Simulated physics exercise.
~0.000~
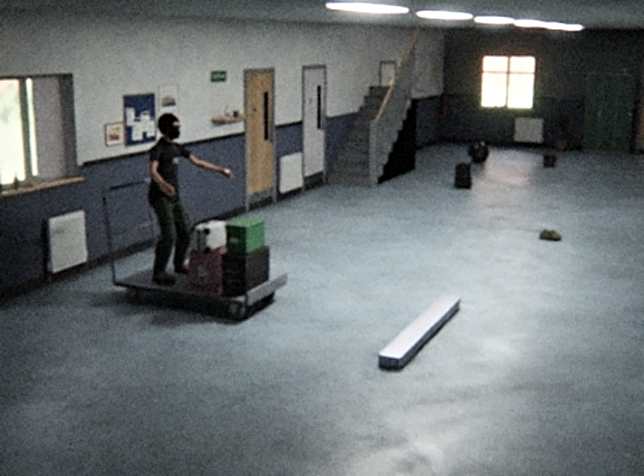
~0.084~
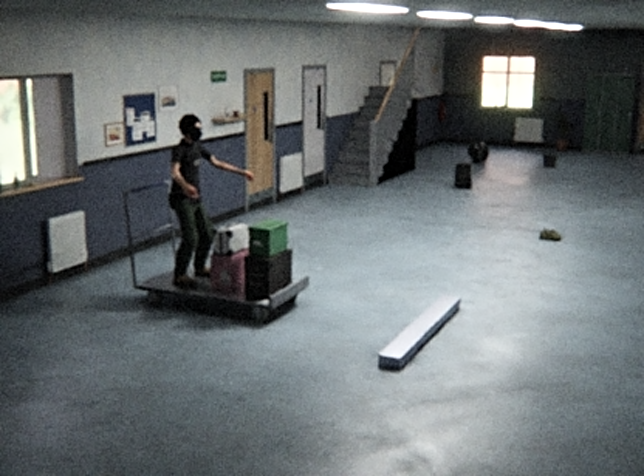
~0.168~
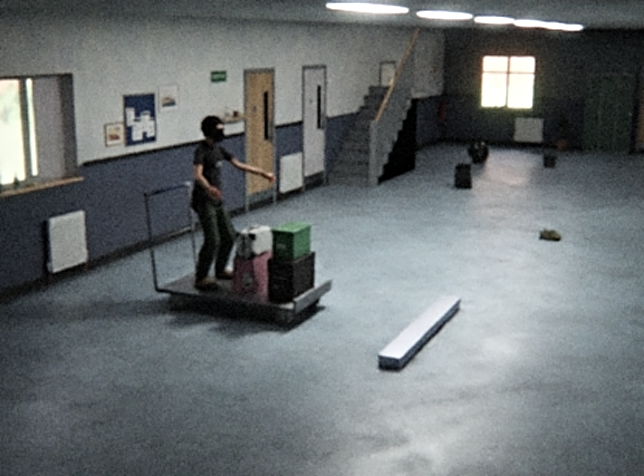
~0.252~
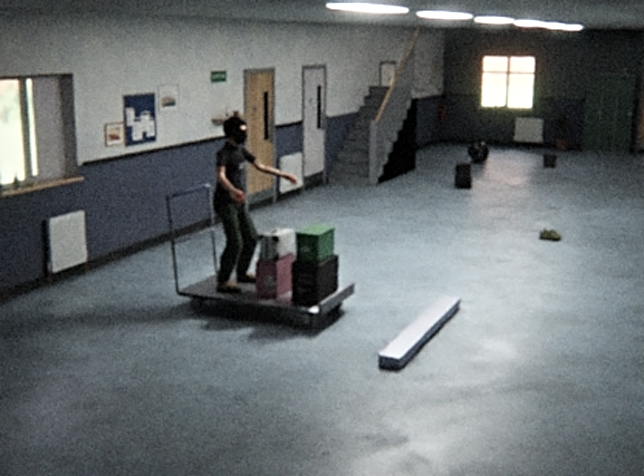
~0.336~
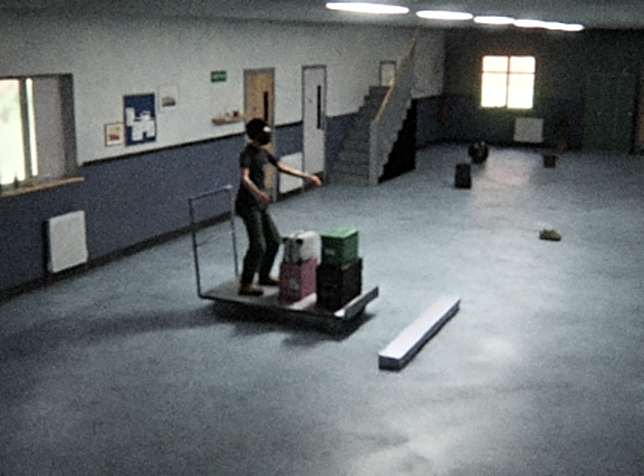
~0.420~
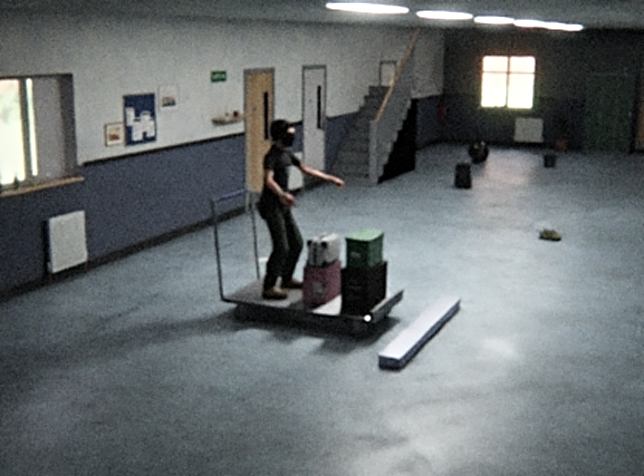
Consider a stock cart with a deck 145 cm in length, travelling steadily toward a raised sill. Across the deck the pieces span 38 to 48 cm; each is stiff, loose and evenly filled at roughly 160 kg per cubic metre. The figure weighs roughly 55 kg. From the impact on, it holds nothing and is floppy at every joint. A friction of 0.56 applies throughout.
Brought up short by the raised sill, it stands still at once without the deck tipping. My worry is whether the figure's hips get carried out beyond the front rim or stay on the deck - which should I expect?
Expect them to be carried beyond the front rim.
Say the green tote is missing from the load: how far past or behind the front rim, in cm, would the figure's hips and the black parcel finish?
Then hips 120 past, black 20 past.
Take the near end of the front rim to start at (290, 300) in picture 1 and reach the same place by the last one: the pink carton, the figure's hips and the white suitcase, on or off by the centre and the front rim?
Then the pink one is still in place, the hips are still in place and the white one is still in place.
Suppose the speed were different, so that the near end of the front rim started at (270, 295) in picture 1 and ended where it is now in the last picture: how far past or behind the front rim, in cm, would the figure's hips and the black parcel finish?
Rest points: Hips at 60 cm behind, black at 20 cm behind.
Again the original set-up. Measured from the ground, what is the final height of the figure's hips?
Around 15 centimetres up.
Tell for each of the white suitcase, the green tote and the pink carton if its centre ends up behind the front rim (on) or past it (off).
White: No longer aboard; green: No longer aboard; pink: Still aboard.
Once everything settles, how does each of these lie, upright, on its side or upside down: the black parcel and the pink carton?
At rest: Black upside down, pink upright.
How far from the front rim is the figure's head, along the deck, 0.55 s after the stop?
At that moment it sits around 20 cm past the rim.
Impact comes at 0.53 s.
After 0.78 s the figure's hips are 56 cm behind the rim, near (366, 227) in the last picture's view.
After 1.08 s the figure's hips are 23 cm behind the rim, near (401, 231) in the last picture's view.
After 1.53 s the figure's hips are 35 cm past the rim, near (465, 264) in the last picture's view.
Final state at 3.4 s, past the rim, white suitcase, green tote, black parcel and the figure's hips; behind it, pink carton.
